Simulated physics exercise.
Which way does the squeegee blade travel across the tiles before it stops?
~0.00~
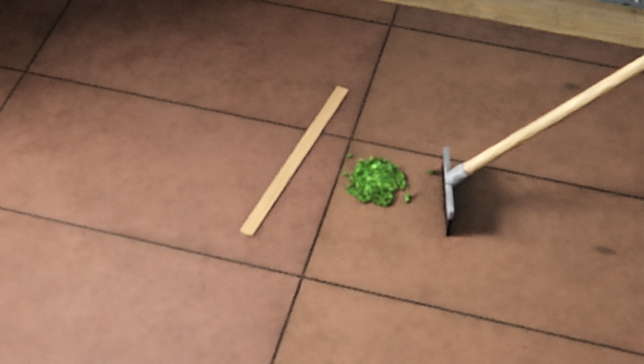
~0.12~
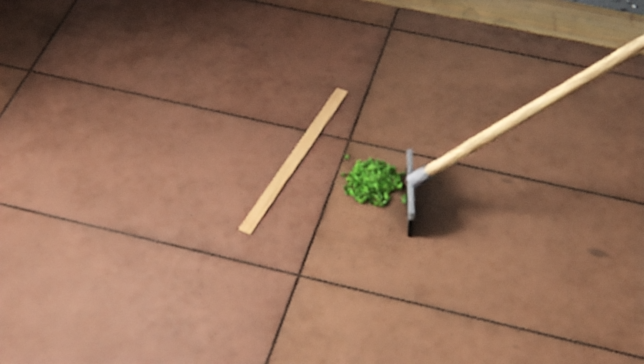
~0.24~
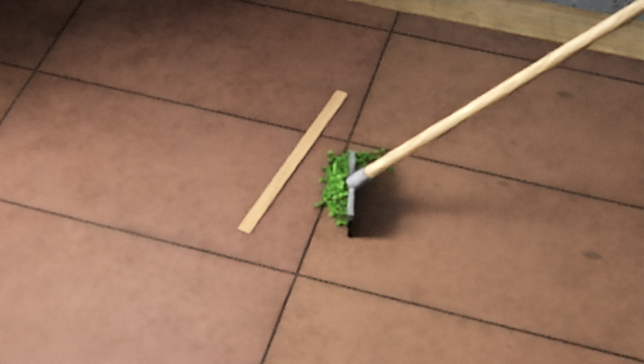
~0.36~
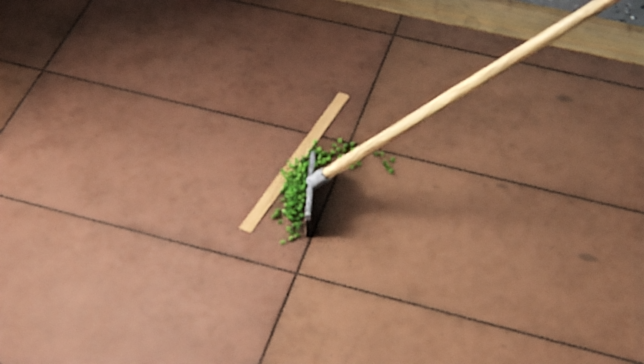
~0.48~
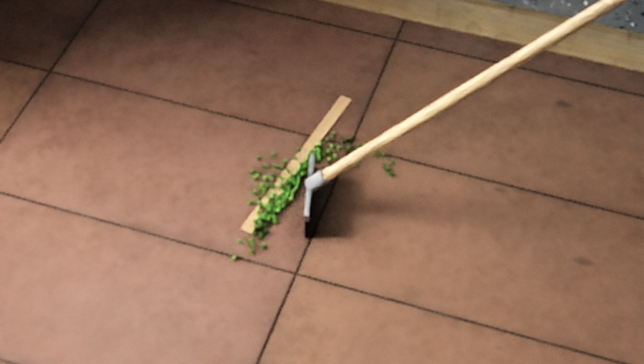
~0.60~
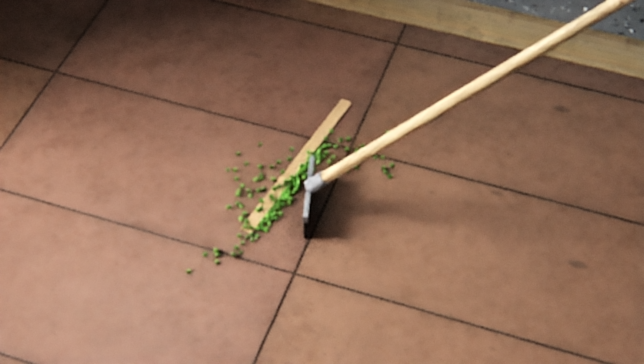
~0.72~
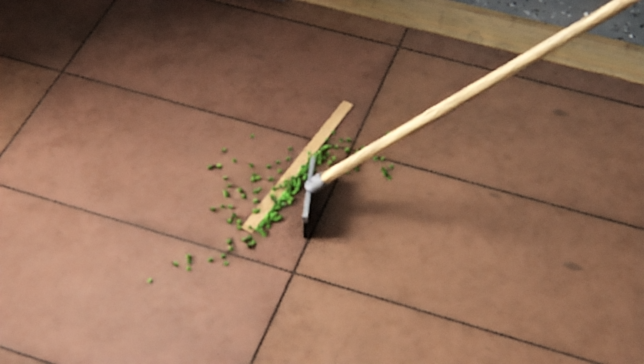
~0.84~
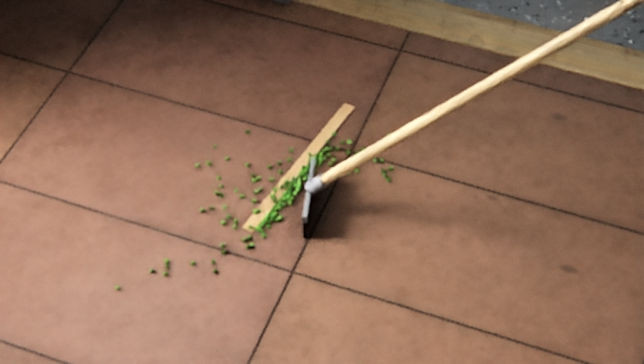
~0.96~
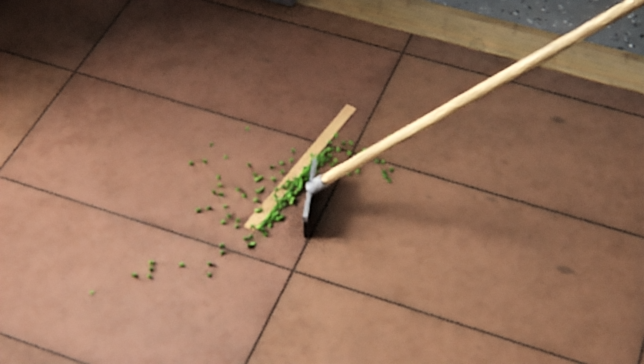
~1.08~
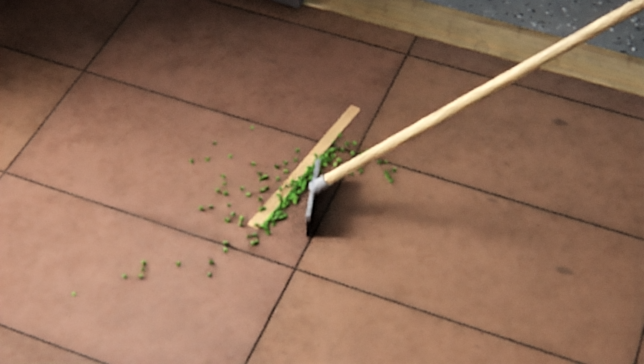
The blade travels to the left, pushing the green pieces towards the pale strip.
Tiled floor with a squeegee pushing small green pieces left to a pale strip, stopping as bits scatter on and past it.
